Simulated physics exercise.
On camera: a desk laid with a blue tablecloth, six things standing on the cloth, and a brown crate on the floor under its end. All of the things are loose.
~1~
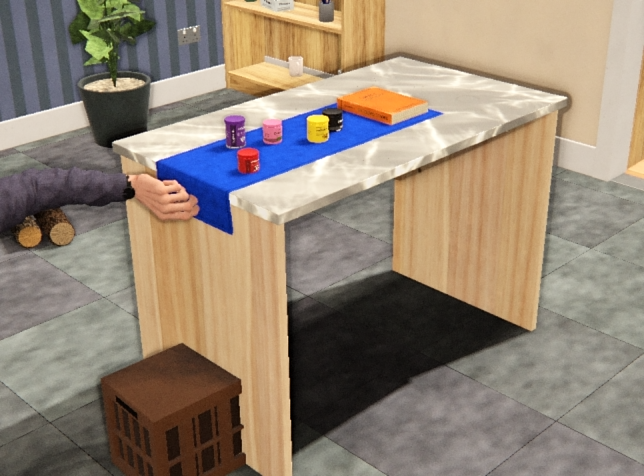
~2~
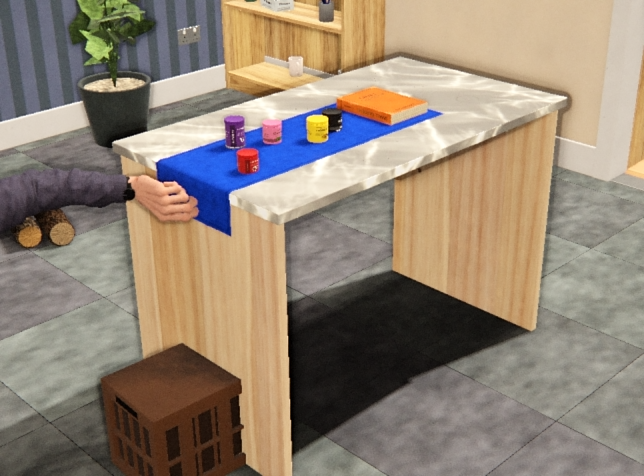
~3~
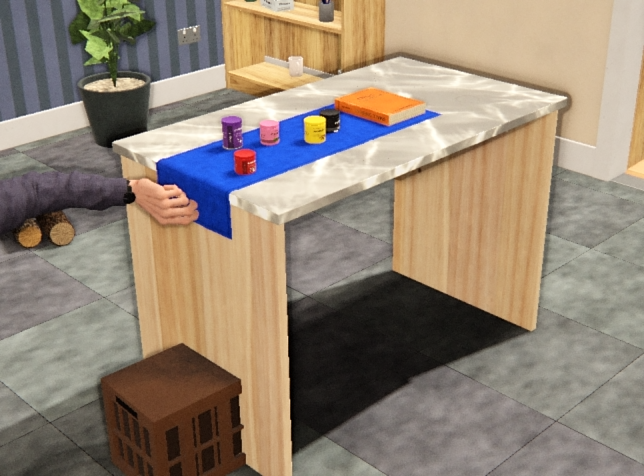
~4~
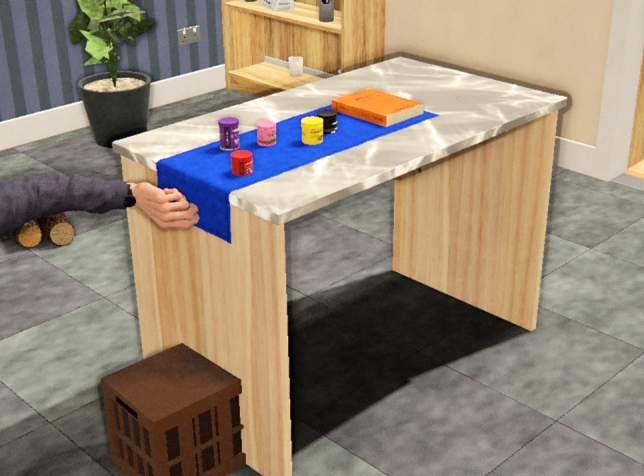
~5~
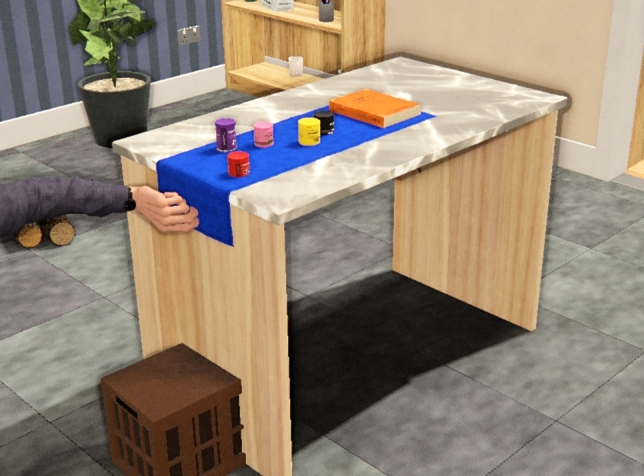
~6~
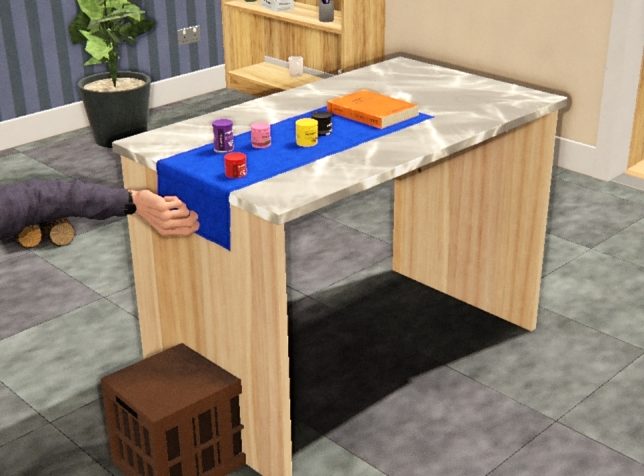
At first, a hand grips the end of a blue cloth on a desk, where four small pots, a black one and an orange book rest above a brown crate. The hand then draws the cloth slightly downward, and the things on it shift a little to the left together, staying upright.
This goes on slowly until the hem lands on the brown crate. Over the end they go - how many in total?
Just four fall.
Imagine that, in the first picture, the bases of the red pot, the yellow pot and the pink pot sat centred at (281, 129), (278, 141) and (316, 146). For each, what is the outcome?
Here's what happens: The red pot leaves its perch, the yellow pot leaves its perch, the pink pot leaves its perch.
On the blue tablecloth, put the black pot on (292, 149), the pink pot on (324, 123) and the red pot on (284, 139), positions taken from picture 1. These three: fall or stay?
Black pot: Goes. Pink pot: Stays. Red pot: Goes.
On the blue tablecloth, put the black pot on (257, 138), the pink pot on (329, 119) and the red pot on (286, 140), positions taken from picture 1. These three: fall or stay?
Outcome: Black pot falls away, pink pot stays, red pot falls away.
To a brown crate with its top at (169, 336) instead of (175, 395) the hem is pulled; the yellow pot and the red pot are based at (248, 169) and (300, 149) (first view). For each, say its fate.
The yellow pot ends up off while the red pot ends up on top.
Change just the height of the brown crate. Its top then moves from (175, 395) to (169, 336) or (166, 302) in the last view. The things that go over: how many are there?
For the first height 2, for the second 1.
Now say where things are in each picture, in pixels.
Hem (233, 235); red pot (248, 152); purple can (235, 118); pink pot (272, 122); yellow pot (318, 118); black pot (332, 111); top of the crate (175, 395), in the first picture.
Hem (231, 237); red pot (248, 152), in the second picture.
Hem (232, 240); purple can (232, 119), in the third picture.
Hem (231, 244); pink pot (266, 124); top of the crate (175, 395), in the fourth picture.
Hem (234, 247); yellow pot (309, 121), in the fifth picture.
Hem (231, 252); red pot (235, 156); purple can (222, 122); pink pot (260, 126); yellow pot (307, 122); black pot (322, 114), in the sixth picture.
Soon after, hem near (198, 295); red pot gone.
Then, hem near (199, 336); red pot, purple can and pink pot gone.
At rest, hem on the crate; red pot, purple can, pink pot and yellow pot gone. It carries off four.
